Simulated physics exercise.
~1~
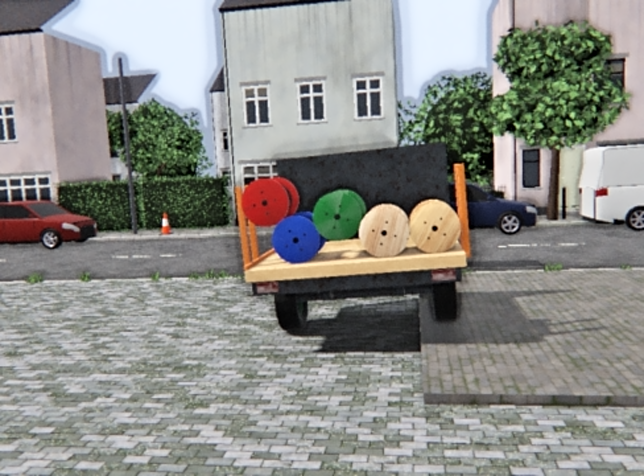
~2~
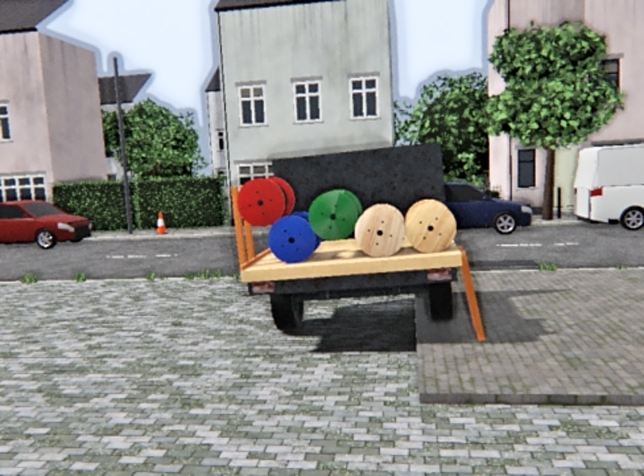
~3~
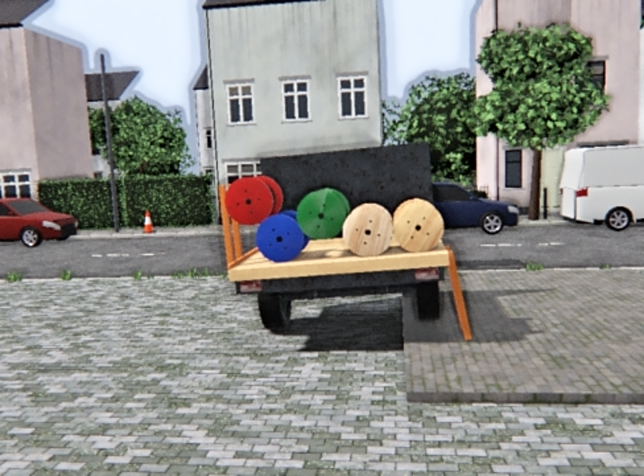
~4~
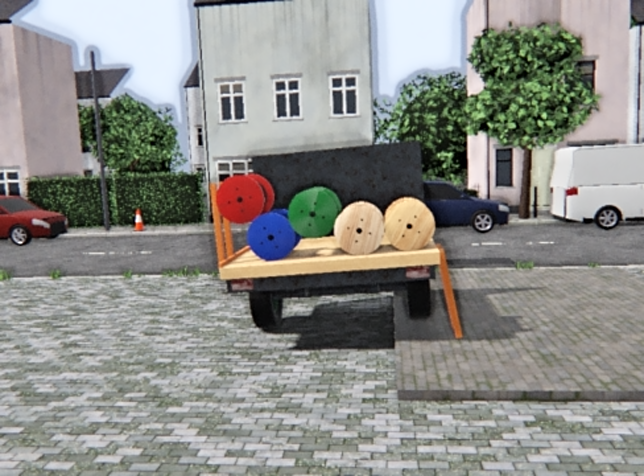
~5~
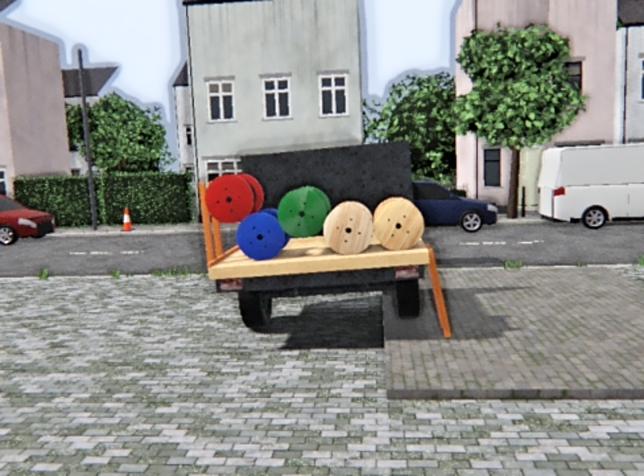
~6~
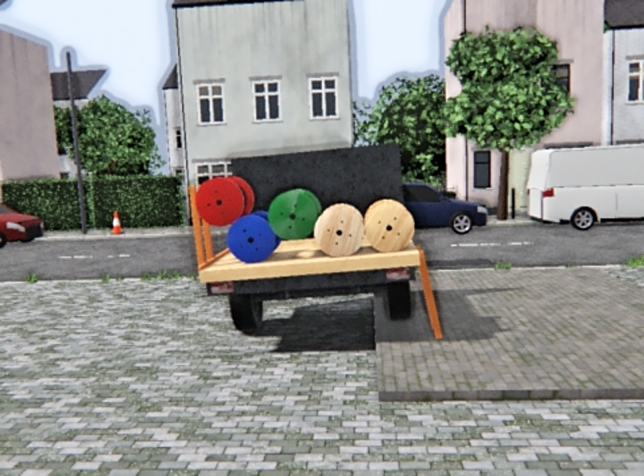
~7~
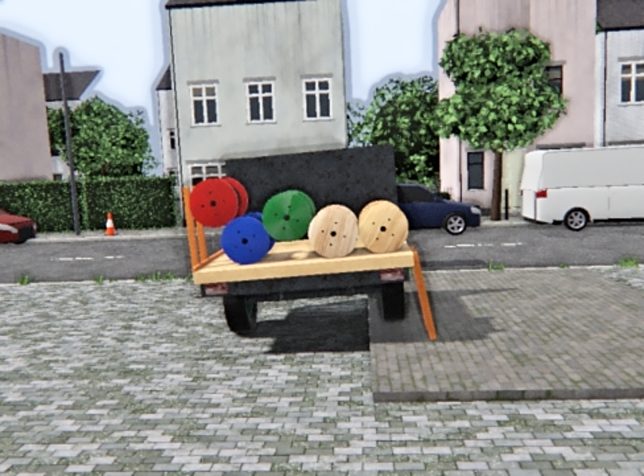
Five cable reels stay on a trailer as the right-hand orange post swings down.
